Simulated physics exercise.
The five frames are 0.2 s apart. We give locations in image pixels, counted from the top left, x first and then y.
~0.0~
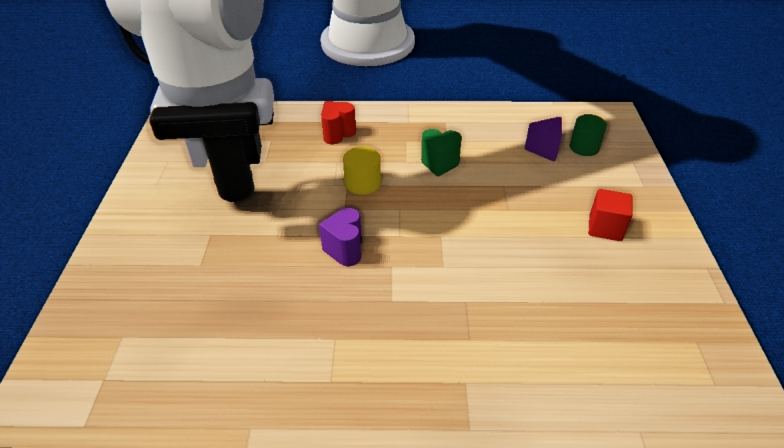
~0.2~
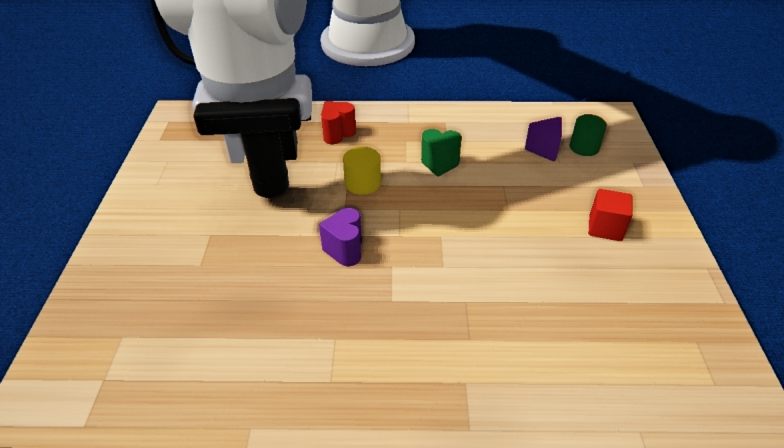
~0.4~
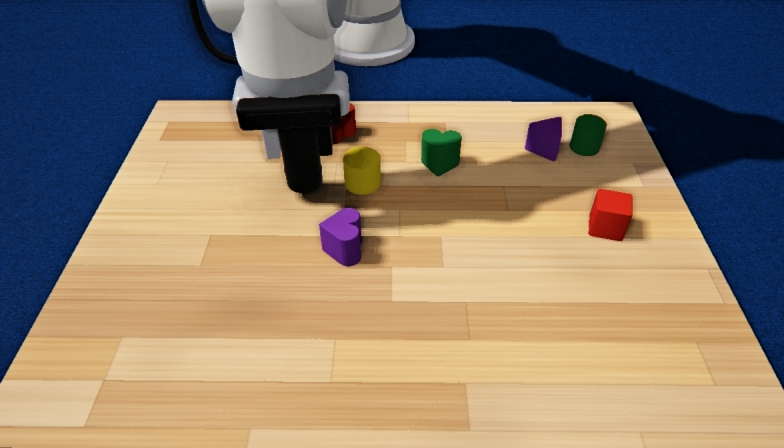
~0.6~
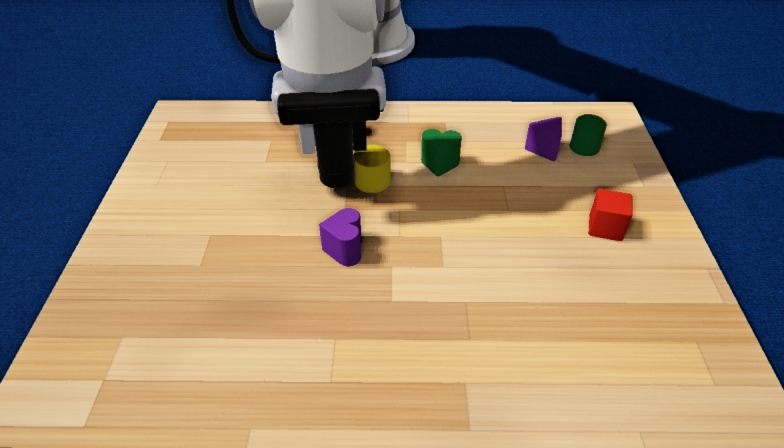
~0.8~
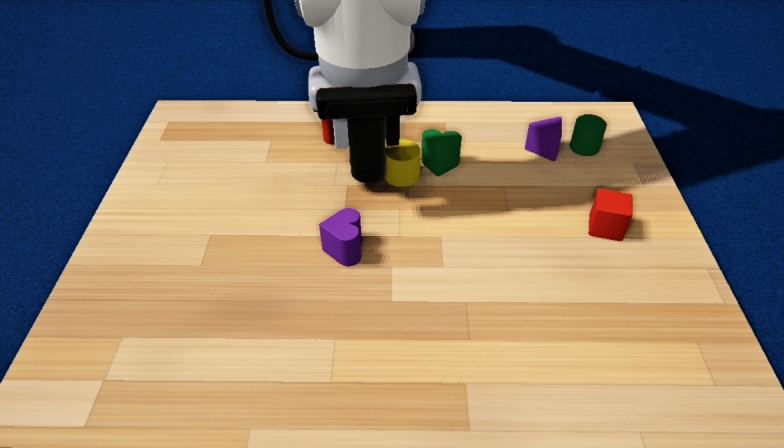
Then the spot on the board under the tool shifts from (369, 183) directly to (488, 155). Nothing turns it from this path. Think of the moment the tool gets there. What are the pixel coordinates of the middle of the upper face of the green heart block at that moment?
The middle of its top is at (536, 106).
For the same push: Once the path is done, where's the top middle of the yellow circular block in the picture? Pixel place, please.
It will likely be found at (517, 118).
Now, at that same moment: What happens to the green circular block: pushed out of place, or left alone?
By then it is still where it was.
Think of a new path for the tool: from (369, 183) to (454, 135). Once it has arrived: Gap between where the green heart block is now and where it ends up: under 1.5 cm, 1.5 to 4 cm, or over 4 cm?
The move is long, over 4 cm.
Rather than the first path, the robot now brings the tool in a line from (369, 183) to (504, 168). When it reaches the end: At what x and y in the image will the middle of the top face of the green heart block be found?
It should be at (499, 105) by then.
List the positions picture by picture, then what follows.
The first picture shows tip of the tool (237, 191), middles of tops, yellow circular block (362, 157), green heart block (442, 138), purple three-sided block (550, 125), green circular block (592, 122).
The second picture shows tool (272, 187), nothing pushed.
The third picture shows tool (305, 183), nothing pushed.
The fourth picture shows tool (337, 178), yellow circular block (372, 155).
The fifth picture shows tool (368, 173), yellow circular block (402, 149), green heart block (442, 138), purple three-sided block (550, 125), green circular block (592, 122).
On the path given first. One third of the way, tool (412, 163); yellow circular block (445, 139); green heart block (472, 129).
Two thirds of the way, tool (450, 154); yellow circular block (482, 129); green heart block (506, 119).
At the end, tool (489, 145); yellow circular block (517, 118); green heart block (536, 106); purple three-sided block (556, 124), turned 15° clockwise; green circular block unmoved.
